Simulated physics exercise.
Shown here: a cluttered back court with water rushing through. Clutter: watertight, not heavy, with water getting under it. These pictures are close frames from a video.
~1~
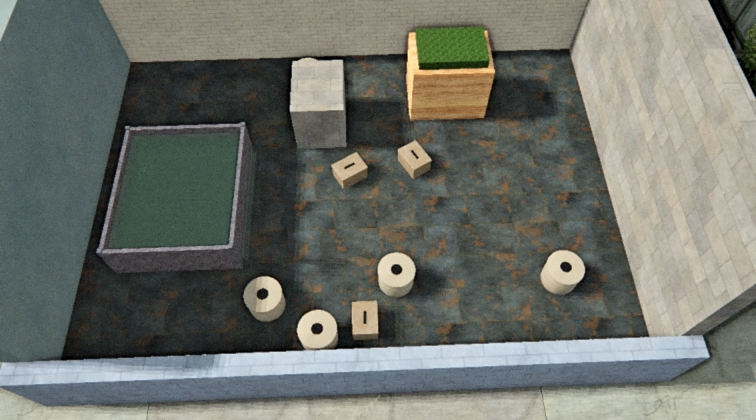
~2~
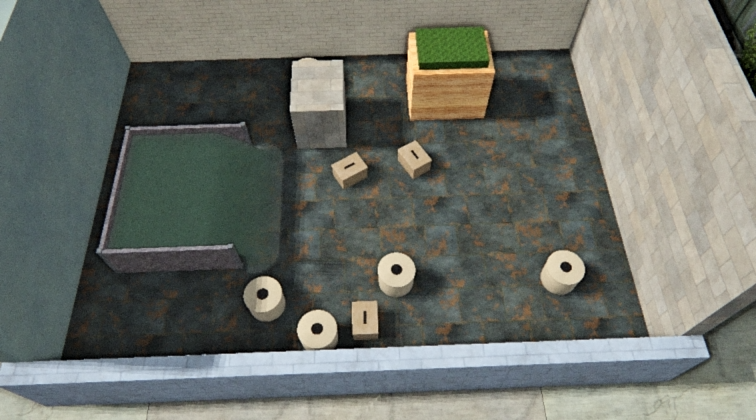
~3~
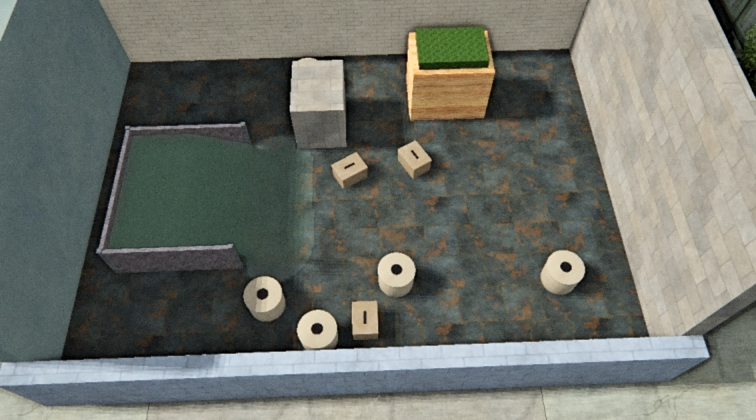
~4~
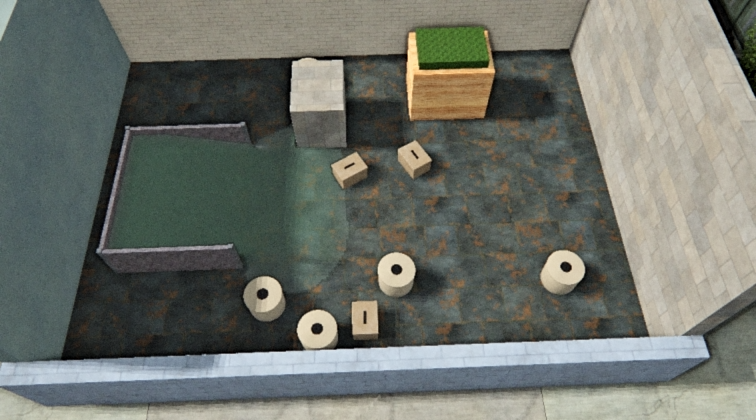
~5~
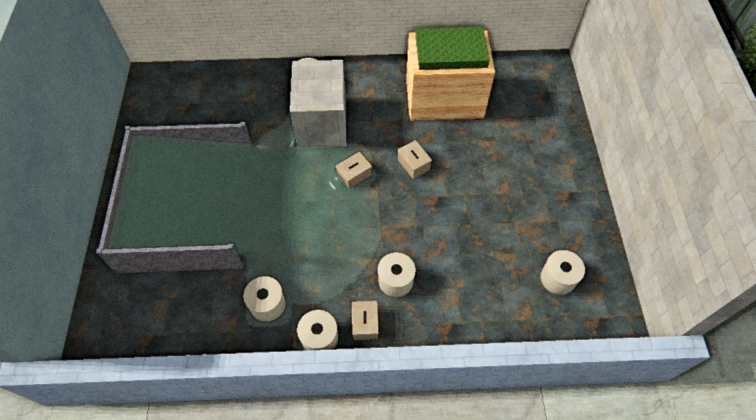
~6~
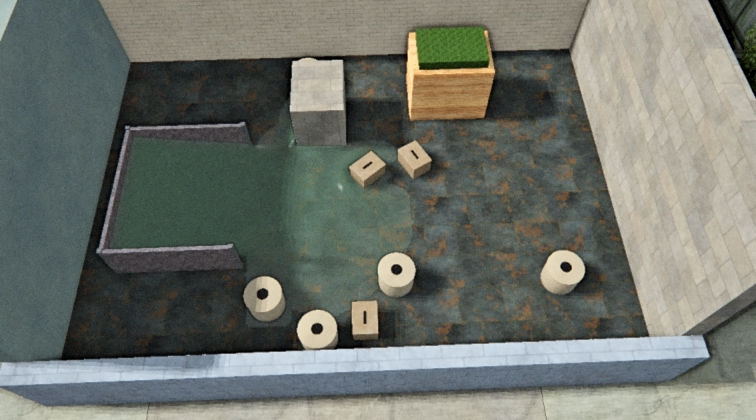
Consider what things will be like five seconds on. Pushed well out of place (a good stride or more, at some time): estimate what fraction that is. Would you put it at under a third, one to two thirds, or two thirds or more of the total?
I would put it at one to two thirds of the total.
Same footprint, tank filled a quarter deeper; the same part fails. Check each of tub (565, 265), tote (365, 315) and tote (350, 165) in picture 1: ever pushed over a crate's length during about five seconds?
As asked: Went the distance, went the distance, went the distance.
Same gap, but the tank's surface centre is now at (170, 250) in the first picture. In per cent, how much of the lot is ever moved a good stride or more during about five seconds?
The share comes to close to 90 percent.
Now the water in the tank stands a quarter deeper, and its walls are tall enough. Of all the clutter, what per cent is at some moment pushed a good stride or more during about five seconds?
Share: Close to 60 %.
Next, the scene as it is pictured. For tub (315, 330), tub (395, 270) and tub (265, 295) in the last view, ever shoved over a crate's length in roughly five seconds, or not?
Item one stayed under the mark, item two went the distance, item three stayed under the mark.
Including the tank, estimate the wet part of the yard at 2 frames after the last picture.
I'd call it close to 30 per cent.
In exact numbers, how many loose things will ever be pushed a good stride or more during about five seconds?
I make it 5 in total.
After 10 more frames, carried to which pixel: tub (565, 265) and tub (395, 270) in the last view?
The first top is close to (600, 284) and the second close to (533, 328).
A moment on, 1 of 8 are well off their spots; 0 afloat.
Next, 4 of 8 are well off their spots; 1 afloat.
Later, 5 of 8 are well off their spots; 5 afloat.
In the end, 5 of 8 are well off their spots, and 5 have been at some point; 4 afloat.
